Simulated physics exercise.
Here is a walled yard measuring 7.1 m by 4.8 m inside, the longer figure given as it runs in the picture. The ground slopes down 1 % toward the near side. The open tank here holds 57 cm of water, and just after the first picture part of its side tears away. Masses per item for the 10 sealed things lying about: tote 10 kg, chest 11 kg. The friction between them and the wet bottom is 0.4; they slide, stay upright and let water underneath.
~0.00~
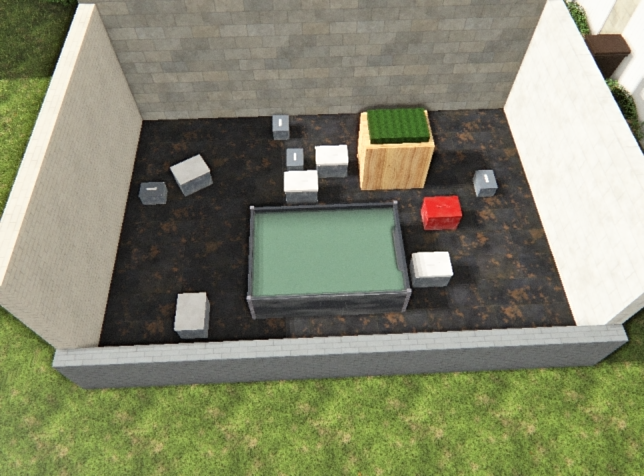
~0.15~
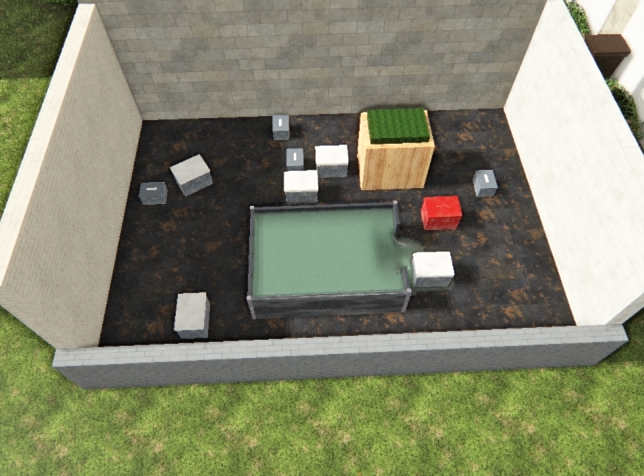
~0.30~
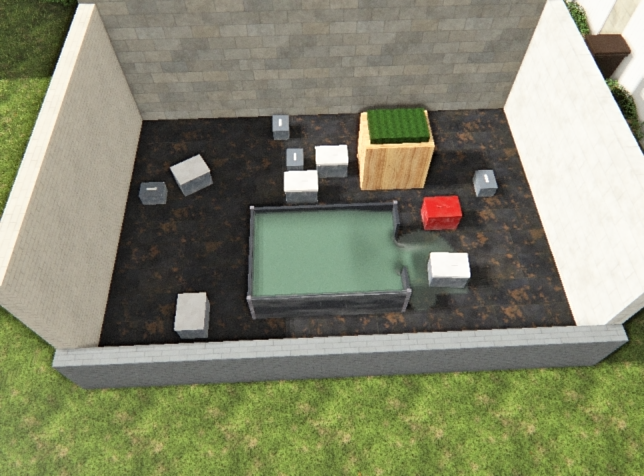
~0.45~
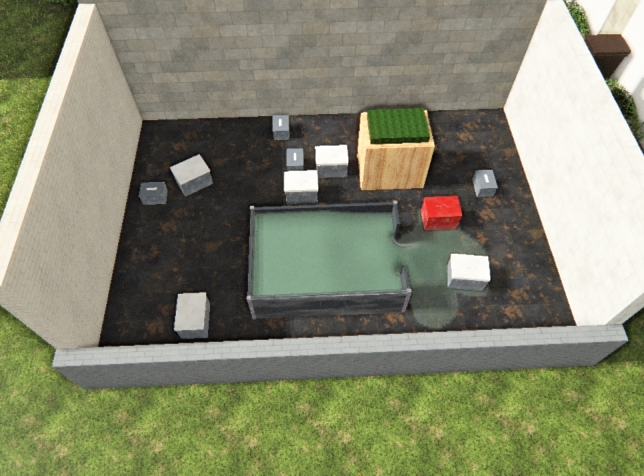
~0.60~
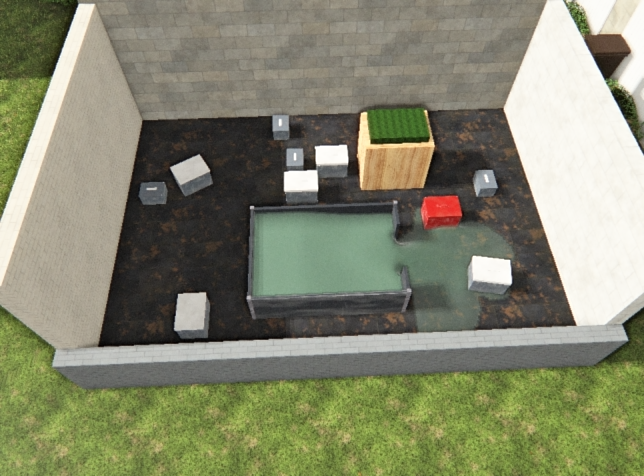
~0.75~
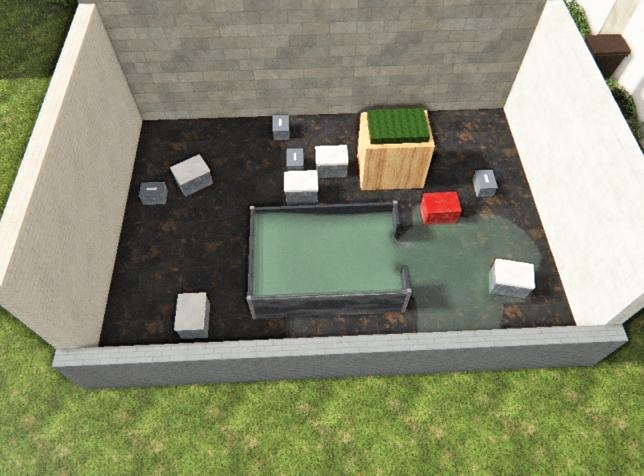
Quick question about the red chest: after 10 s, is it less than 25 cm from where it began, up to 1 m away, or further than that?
Movement: Medium.
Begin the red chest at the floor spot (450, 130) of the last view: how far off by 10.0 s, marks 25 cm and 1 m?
Short answer: It drifts a great distance.
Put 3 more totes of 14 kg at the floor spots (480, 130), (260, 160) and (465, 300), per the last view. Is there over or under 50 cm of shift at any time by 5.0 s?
Note, same order as listed: Beyond the limit, inside the limit, beyond the limit.
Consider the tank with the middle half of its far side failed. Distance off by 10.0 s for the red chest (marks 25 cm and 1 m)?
Result: The red chest remains where it was.
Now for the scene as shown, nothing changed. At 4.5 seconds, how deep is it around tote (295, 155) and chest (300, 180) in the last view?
0 and 0 cm.
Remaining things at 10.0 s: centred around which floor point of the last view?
Mean position: Approximately (271, 206).
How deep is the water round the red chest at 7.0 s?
Roughly 5 cm deep.
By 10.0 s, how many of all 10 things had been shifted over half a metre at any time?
It works out to 5.
After 2.0 s the red chest is near (441, 177), 0.6 m from its start, aground; 1 afloat.
After 4.5 s the red chest is near (441, 177), 0.6 m from its start, aground; 2 afloat.
After 7.0 s the red chest is near (441, 177), 0.6 m from its start, aground; 0 afloat.
After 10.0 s the red chest is near (401, 191), 0.7 m from its start, aground; 0 afloat.
